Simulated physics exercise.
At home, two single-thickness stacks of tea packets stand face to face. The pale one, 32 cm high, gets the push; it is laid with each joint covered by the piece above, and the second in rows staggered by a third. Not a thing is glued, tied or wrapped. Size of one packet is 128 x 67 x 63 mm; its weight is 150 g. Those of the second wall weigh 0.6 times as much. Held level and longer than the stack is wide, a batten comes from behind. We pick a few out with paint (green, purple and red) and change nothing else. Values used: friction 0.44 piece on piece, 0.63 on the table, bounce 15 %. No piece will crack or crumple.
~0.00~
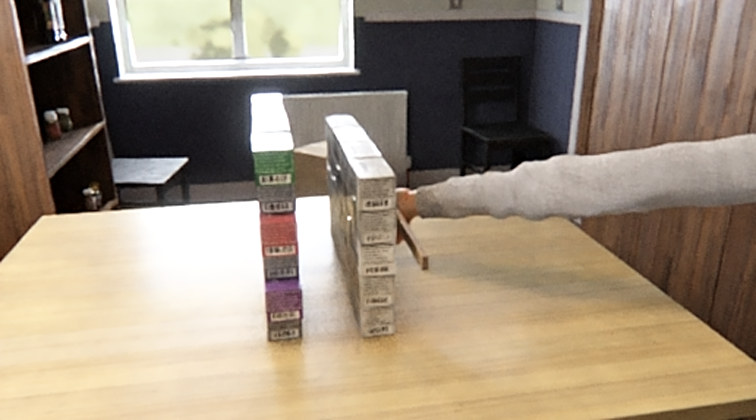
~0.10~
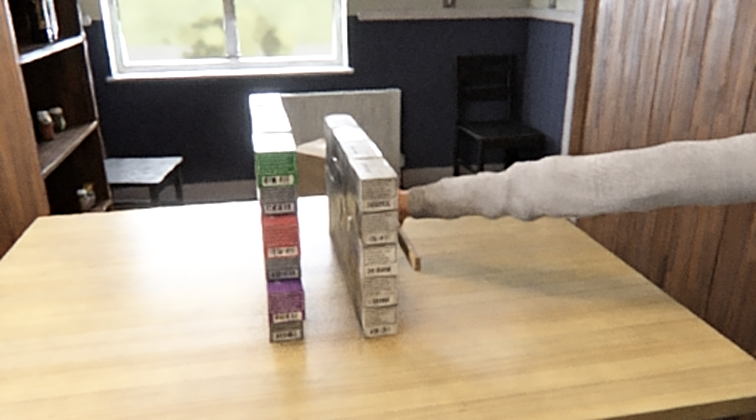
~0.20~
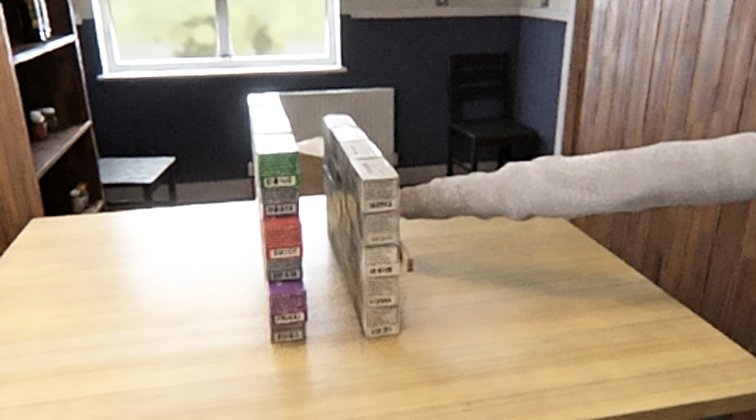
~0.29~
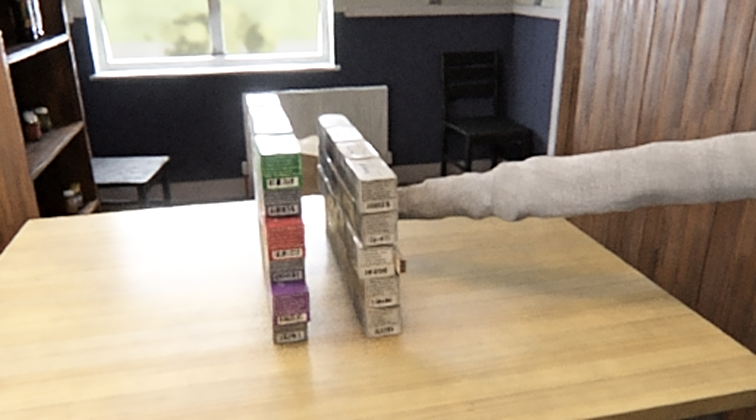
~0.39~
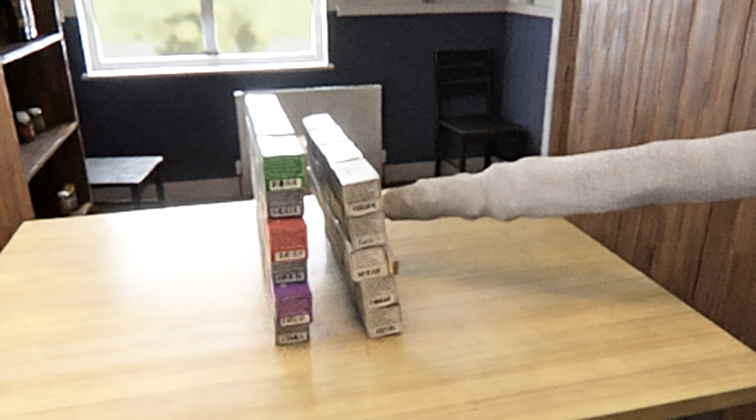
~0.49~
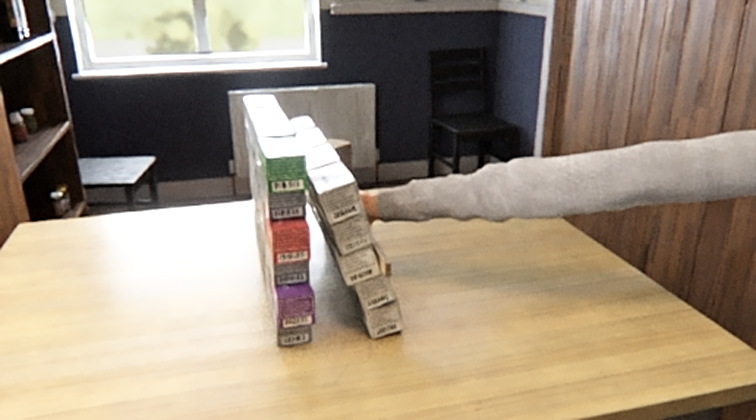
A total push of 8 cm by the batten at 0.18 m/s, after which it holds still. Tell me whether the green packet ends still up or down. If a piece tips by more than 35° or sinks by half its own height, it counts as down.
The green packet ends down.
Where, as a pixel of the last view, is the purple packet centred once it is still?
In the final picture its centre lies roughly at (215, 335).
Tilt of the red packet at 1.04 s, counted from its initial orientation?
Rotation: Approx. 70°.
By 0.80 s, 14 of the pale wall down; none of the 24 packets of the second wall down, 23 disturbed; green packet tilted 17°; purple packet tilted 17°.
By 1.04 s, 17 of the pale wall down; 23 of the 24 packets of the second wall down; green packet tilted 63°, 21 cm lower; purple packet on its side.
When it is over (1.8 s), 17 of the pale wall down; 23 of the 24 packets of the second wall down; green packet upside down; red packet upside down; purple packet on its side. In pixels of the last frame, middles, red packet near (83, 354).
